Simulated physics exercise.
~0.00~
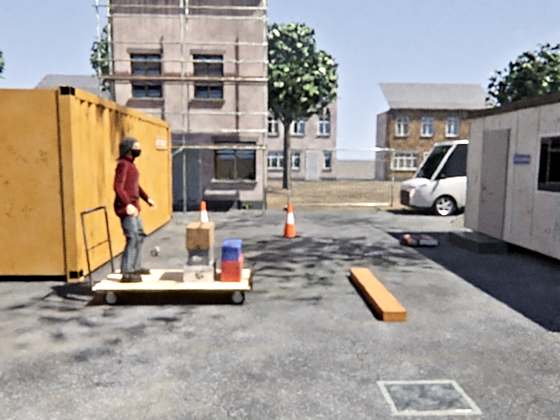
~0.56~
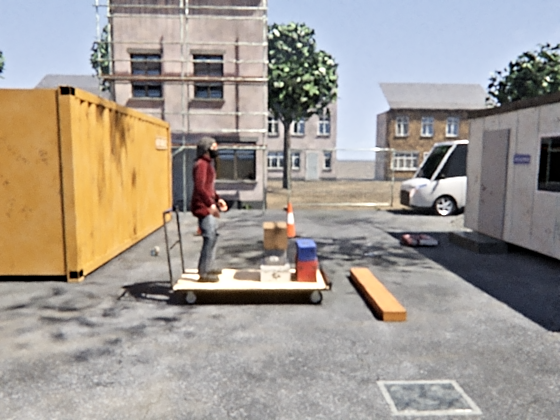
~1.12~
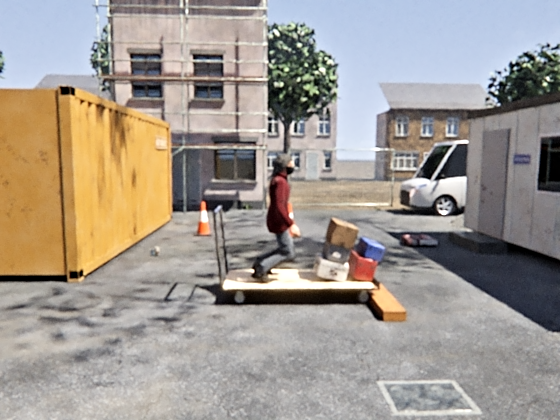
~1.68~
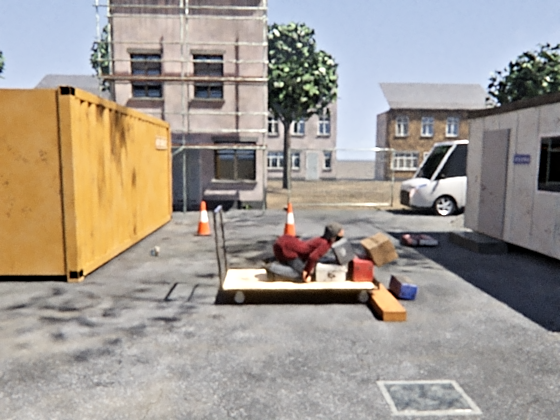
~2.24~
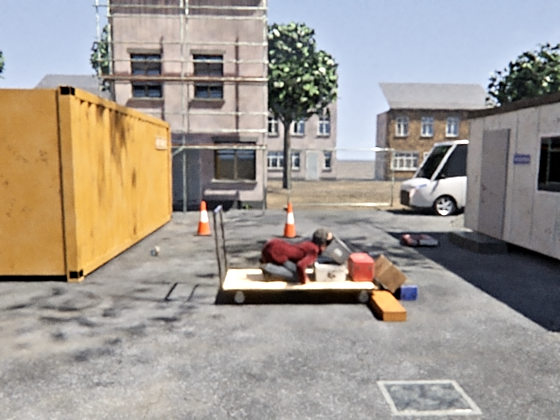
A person in a dark red top and dark cap stands on a flat cart with a pale deck, rolling rightward across a grey yard, seen side-on by a still camera. Brown, grey and white pieces are stacked ahead of the rider beside blue and red boxes, with a yellow container at left, a white van at right and orange cones behind. The cart stops against an orange kerb, and the load tips forward as the rider's knees buckle. The rider pitches onto the load while the brown carton and blue toolbox tumble over the front. They settle off the deck by the kerb, while the rider lies slumped aboard with the red, white and grey pieces.
